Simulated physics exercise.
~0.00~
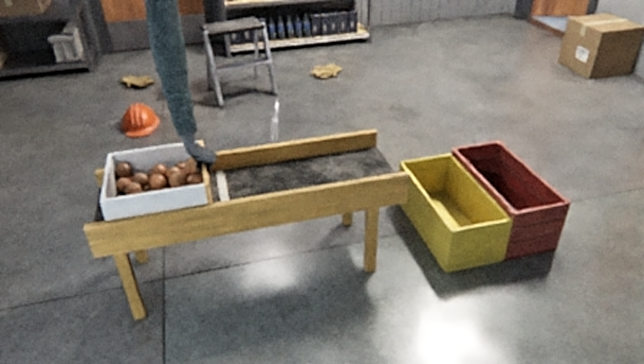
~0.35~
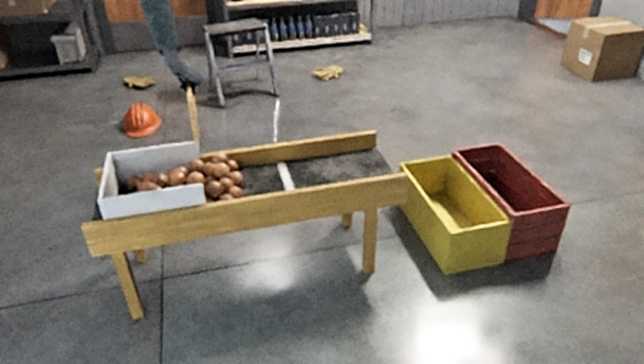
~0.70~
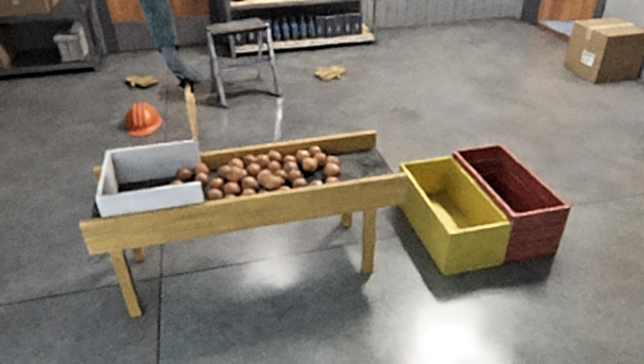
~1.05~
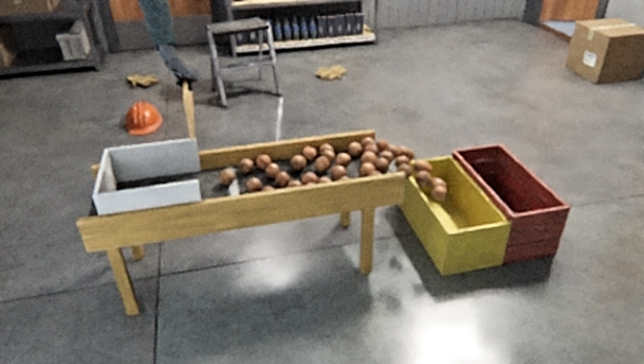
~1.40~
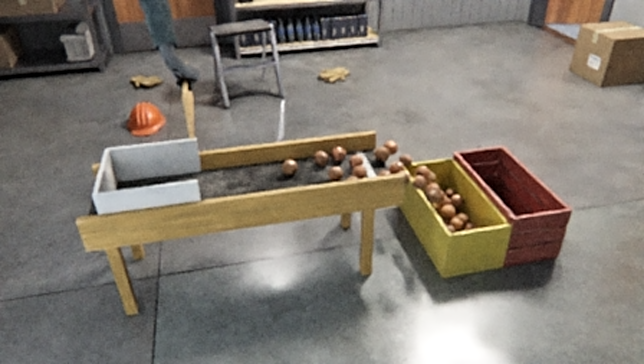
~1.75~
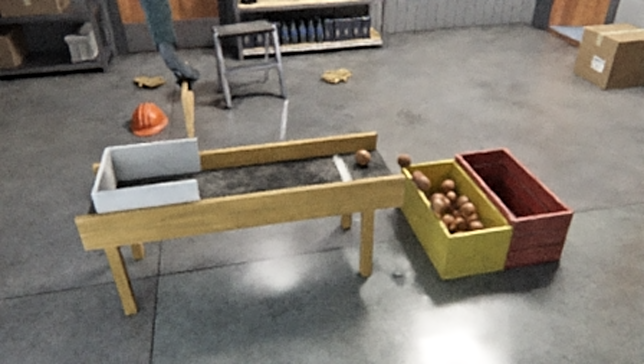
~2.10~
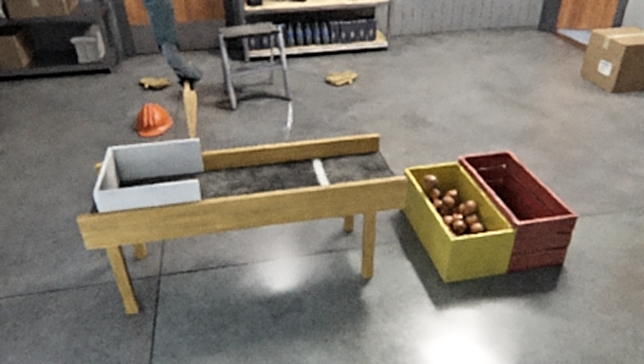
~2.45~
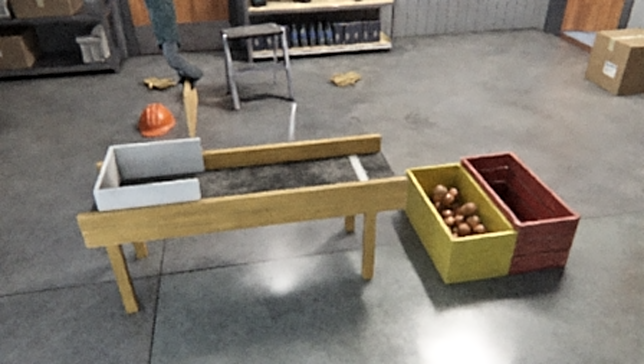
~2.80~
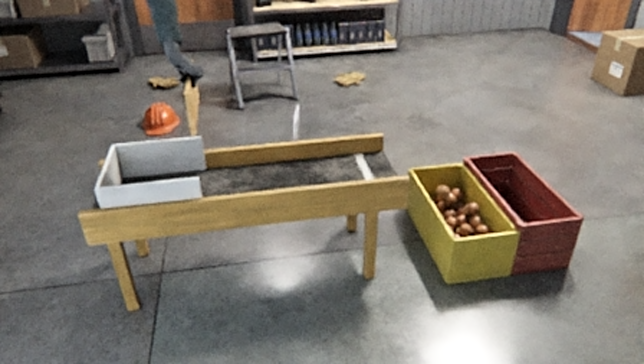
The video shows brown balls in a white pen on a wooden-sided conveyor; the gate lifts and the belt carries them right, spilling them off the end into a yellow box, where they settle in a pile beside an empty red bin.
